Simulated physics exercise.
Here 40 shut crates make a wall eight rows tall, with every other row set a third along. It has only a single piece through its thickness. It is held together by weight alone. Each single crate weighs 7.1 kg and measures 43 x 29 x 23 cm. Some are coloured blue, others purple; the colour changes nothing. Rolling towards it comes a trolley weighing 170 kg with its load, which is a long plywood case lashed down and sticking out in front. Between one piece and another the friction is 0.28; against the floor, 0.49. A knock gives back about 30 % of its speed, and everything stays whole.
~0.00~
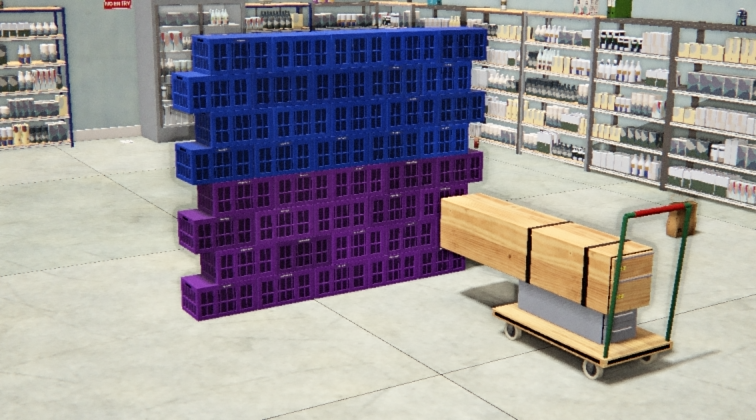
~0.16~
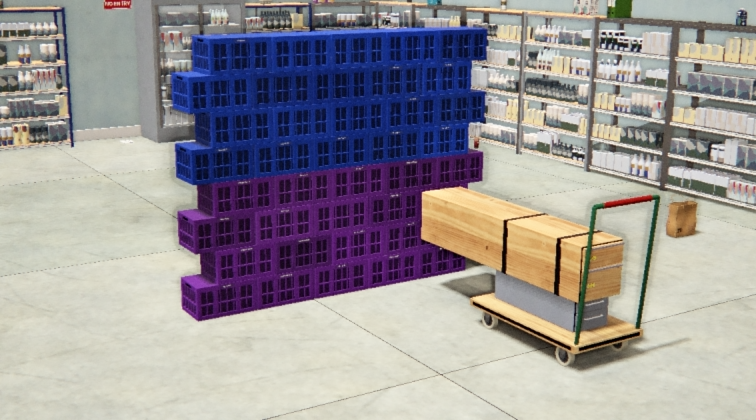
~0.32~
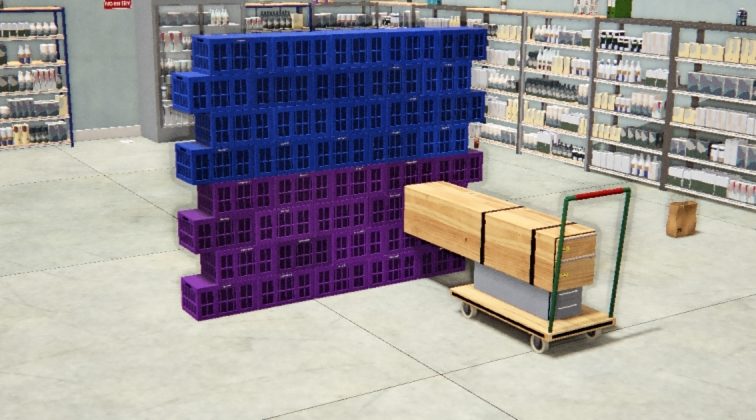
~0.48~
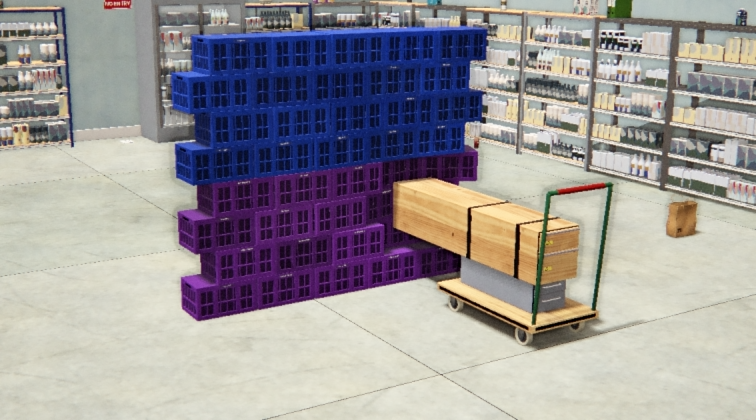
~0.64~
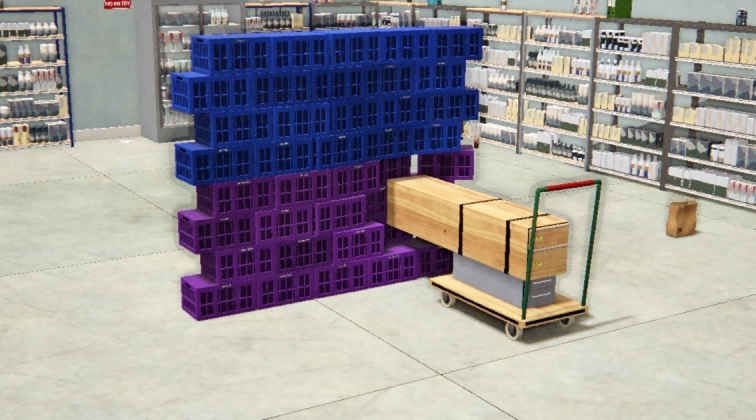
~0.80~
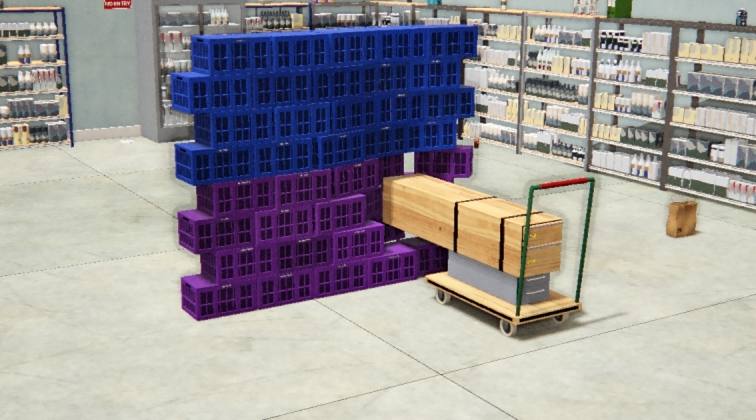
A cart carrying a long wooden case rolls left and pushes into stacked blue and purple crates.
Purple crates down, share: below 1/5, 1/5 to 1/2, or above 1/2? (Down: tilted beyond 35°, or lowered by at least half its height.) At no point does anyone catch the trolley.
1/5 to 1/2.
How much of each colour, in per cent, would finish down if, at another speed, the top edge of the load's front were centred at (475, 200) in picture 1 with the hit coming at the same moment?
You'd end up with purple at 30 per cent down and blue at 40 per cent.
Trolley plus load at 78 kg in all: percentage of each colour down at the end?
Down by colour: Purple 0, blue 0 per cent.
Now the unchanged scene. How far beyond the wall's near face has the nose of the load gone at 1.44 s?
Reading: Approx. 50 cm past the line.
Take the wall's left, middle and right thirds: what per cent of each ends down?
Left third 20 per cent, middle 60 per cent, right 90 per cent.
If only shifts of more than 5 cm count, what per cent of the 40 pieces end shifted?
The answer is 60 percent.
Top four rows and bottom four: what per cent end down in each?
80 % and 40 %.
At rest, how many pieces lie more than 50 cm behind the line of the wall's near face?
Estimate: Some 24.
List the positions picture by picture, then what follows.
In the first picture (we follow the side turned to the camera), load (446, 215) 45 cm short of the wall; top purple crate (244, 197); top blue crate (359, 50); no piece has moved.
Load (427, 208) 22 cm short of the wall; top purple crate (244, 197), in the second picture.
Load (409, 201) just touching; top purple crate (245, 197), in the third picture.
Load (397, 197) 16 cm into the wall's line; top purple crate (245, 197); 14 stirred so far, in the fourth picture.
Load (391, 194) 26 cm into the wall's line; top purple crate (245, 197); top blue crate (358, 49) displaced 53 mm; 19 stirred so far, in the fifth picture.
Load (387, 193) 33 cm into the wall's line; top purple crate (245, 197); top blue crate (356, 48) displaced 10 cm; steepest lean 13°, the crate at (387, 227); 21 stirred so far, in the sixth picture.
Around 1.44 s, load 49 cm past the wall's line, still rolling; 4 of the 20 purple crates down (4 of 40 in all colours); top purple crate unmoved; top blue crate tipped 13°.
Around 1.98 s, load 54 cm past the wall's line, still rolling; 6 of the 20 purple crates down (17 of 40 in all colours); top purple crate unmoved; top blue crate tipped 45°, 38 cm lower.
Around 2.64 s, load 55 cm past the wall's line, stopped; 8 of the 20 purple crates down (24 of 40 in all colours); top purple crate unmoved; top blue crate tipped 12°, 1.52 m lower.
Finally (4.0 s), load 55 cm past the wall's line, stopped; 8 of the 20 purple crates down (24 of 40 in all colours); top purple crate unmoved; top blue crate on its side. That is 40 per cent. Seen by the last camera, middles, top purple crate near (235, 193), top blue crate near (70, 214).
